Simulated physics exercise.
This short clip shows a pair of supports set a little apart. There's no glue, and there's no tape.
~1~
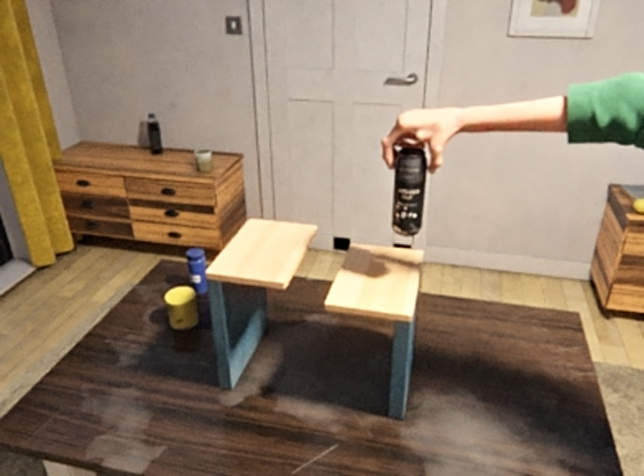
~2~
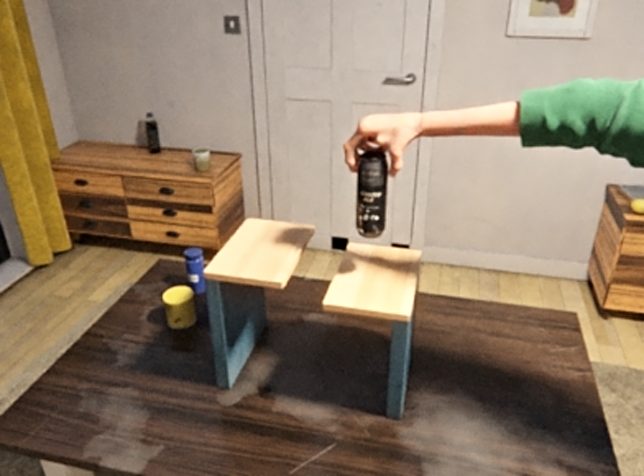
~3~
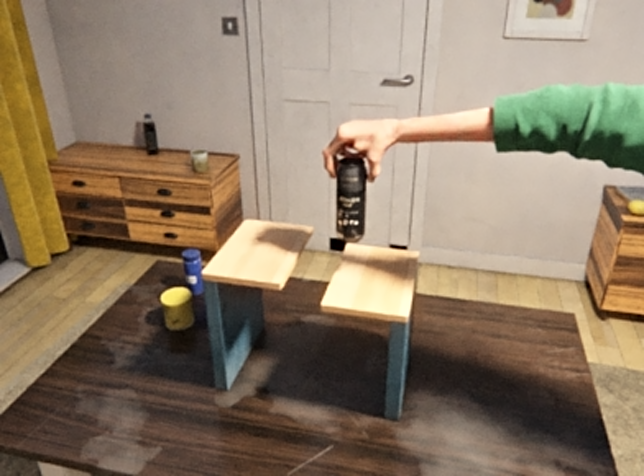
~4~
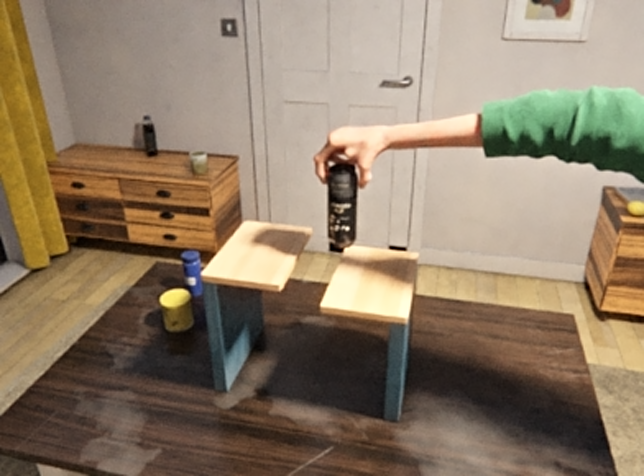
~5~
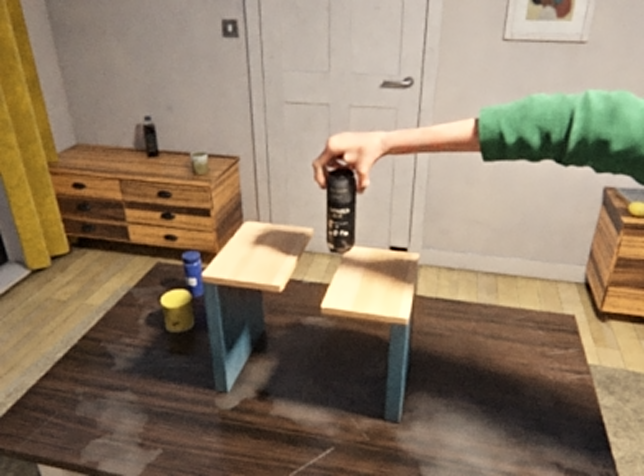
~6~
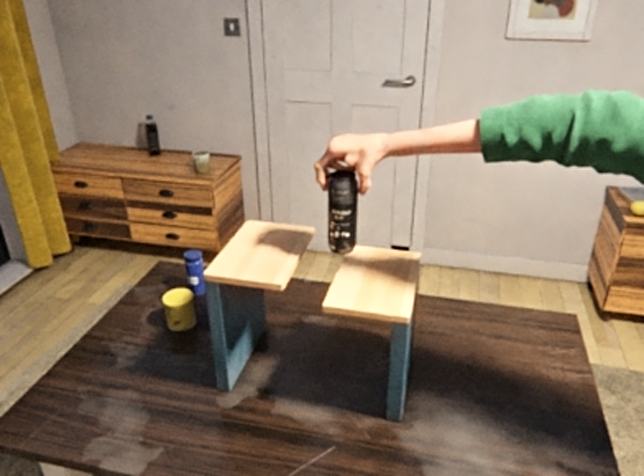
A hand in a green sleeve carried a black can leftward and slightly down, then held it nearly still above the gap between two wooden-topped supports, while a blue container stayed on the table.
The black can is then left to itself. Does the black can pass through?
No.
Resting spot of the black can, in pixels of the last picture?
Roughly (342, 238).
Then, 0.20 s after the last picture, black can slid about its own width near (342, 236).
Then, 0.30 s after the last picture, black can slid about its own width near (342, 238).
At rest, moved from the start, black can; the other 2 in place. Seen from the same camera at the end, black can near (342, 238). The can lodges.
